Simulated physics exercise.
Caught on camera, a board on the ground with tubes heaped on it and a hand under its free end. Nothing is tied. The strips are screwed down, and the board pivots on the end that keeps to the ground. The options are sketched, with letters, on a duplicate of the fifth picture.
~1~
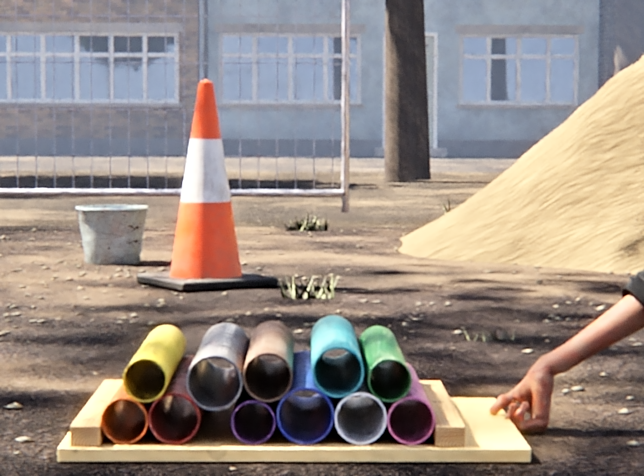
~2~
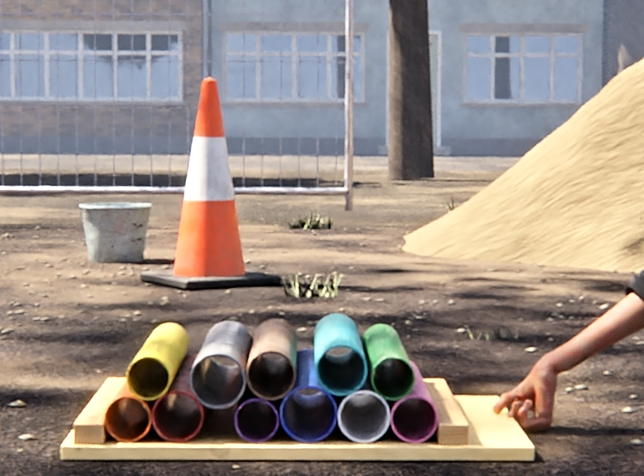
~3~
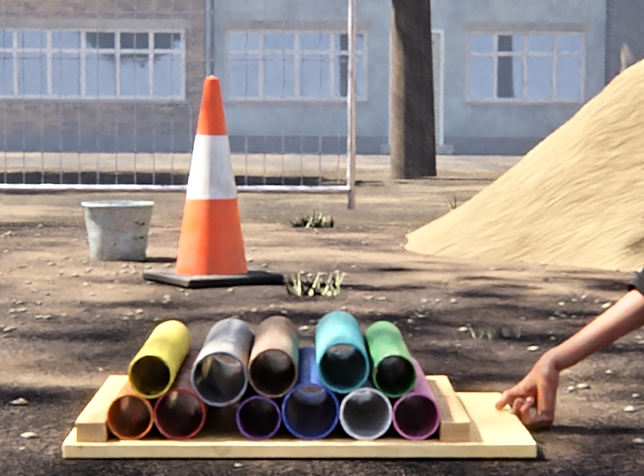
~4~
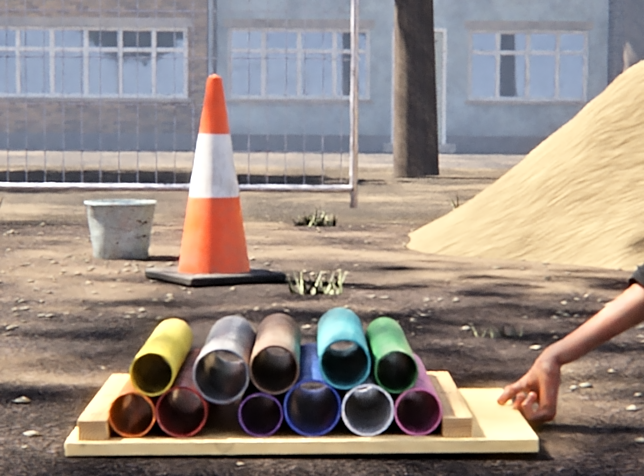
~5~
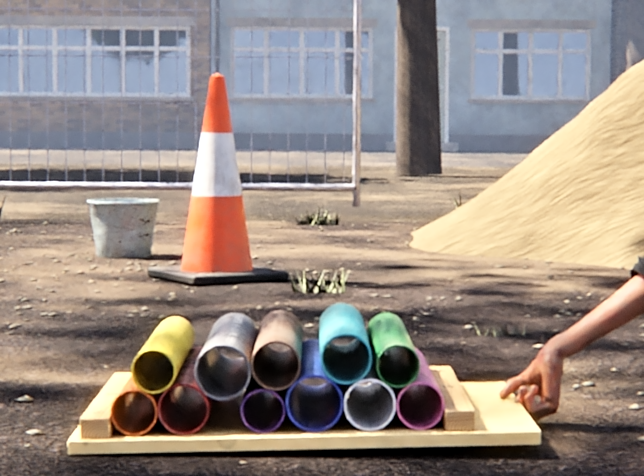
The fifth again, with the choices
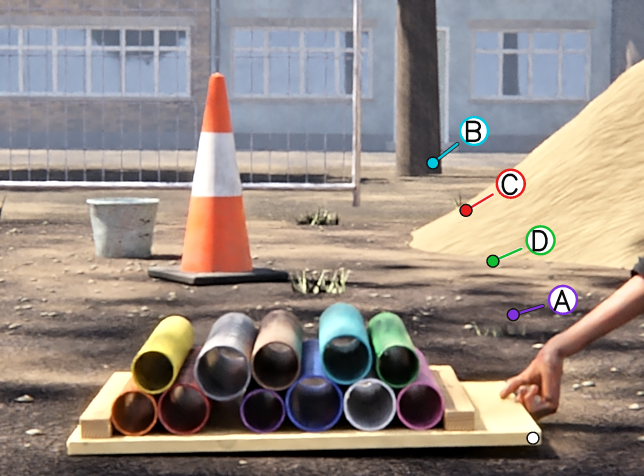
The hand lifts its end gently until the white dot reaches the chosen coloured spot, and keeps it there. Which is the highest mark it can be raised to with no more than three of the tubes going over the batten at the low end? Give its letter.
Mark C is as high as it can go.
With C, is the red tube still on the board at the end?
Yes, with C.
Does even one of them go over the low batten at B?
Yes.
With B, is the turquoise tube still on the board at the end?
No.
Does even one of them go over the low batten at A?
Yes.
On the marked copy, A at (513, 315); B at (433, 163); C at (466, 210); D at (493, 261); the white dot at (533, 438).
Following C. Soon after the start, board at 18°.
Later, board at 31°.
In the end, board at 31°, three over the low batten (brown, yellow, grey).
As for the rest, A two over the low batten (yellow, grey); B five over the low batten; D three over the low batten (brown, yellow, grey).
